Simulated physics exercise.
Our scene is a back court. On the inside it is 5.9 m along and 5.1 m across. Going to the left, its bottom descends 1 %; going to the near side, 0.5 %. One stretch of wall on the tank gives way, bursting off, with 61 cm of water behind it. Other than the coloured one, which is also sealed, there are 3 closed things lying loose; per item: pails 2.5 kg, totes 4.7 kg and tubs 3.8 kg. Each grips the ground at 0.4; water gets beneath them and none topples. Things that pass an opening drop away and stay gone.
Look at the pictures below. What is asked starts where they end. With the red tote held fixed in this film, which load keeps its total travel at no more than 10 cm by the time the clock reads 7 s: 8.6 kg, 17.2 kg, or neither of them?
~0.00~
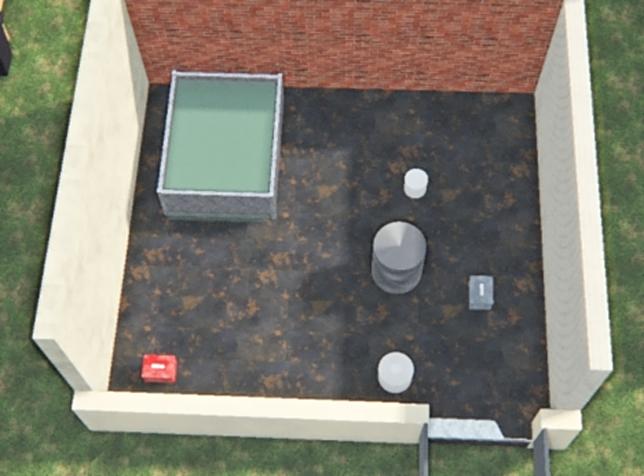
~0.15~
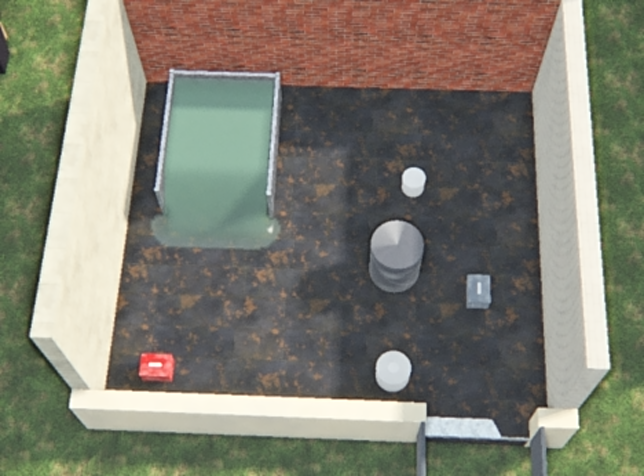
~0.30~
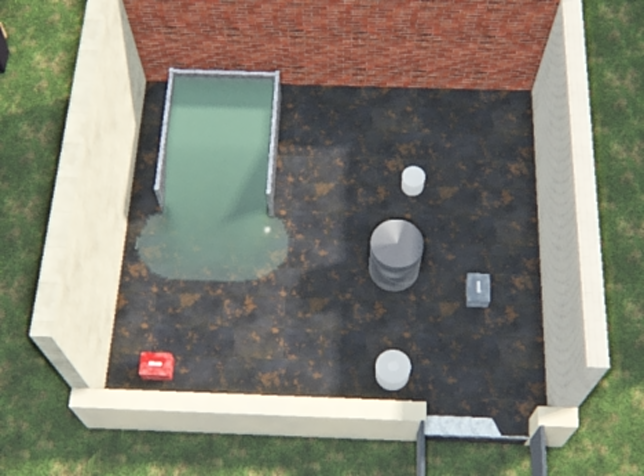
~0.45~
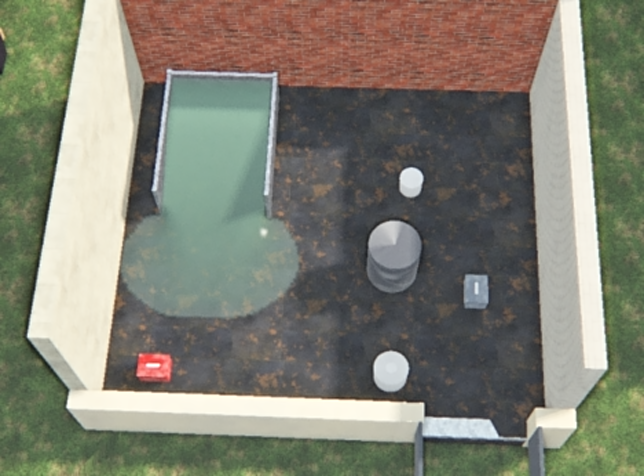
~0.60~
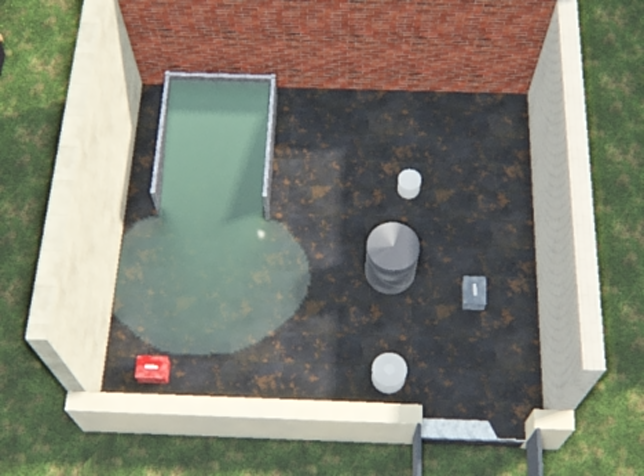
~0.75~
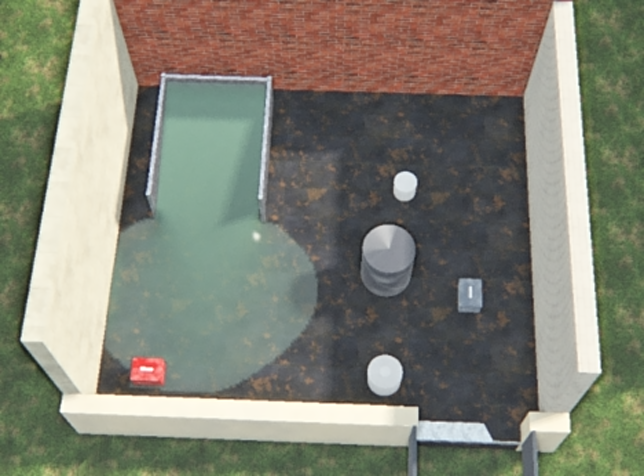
Most likely both picks fail.
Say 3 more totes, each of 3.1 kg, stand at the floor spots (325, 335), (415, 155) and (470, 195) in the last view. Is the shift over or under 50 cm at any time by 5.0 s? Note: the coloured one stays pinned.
Going through them in that order, the answers are too far, not too far and not too far.
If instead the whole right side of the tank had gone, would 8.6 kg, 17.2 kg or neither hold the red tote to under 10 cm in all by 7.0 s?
Note: High mass only.
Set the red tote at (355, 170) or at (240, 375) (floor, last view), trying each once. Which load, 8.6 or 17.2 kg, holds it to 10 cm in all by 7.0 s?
One by one: Lighter mass suffices; no mass suffices.
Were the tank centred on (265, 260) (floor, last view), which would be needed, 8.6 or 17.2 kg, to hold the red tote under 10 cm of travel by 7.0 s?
So then both weights fall short.
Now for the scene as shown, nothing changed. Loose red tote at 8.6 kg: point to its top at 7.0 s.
Somewhere about (428, 310).
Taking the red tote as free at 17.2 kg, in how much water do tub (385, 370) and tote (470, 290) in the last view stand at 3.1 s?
About 4 and 0 cm.
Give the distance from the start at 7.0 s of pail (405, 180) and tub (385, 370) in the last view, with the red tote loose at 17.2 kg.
So the first is off by 60 centimetres, the second by 450 centimetres.
After 1.4 s the red tote would be 39 cm from its start with 8.6 kg and 35 cm from its start with 17.2 kg; 21 cm of water round it then.
After 3.1 s the red tote would be 75 cm from its start with 8.6 kg and 45 cm from its start with 17.2 kg; 24 cm of water round it then.
After 4.9 s the red tote would be 246 cm from its start with 8.6 kg and 67 cm from its start with 17.2 kg; 11 cm of water round it then.
After 7.0 s the red tote would be 385 cm from its start with 8.6 kg and 67 cm from its start with 17.2 kg; 7 cm of water round it then.
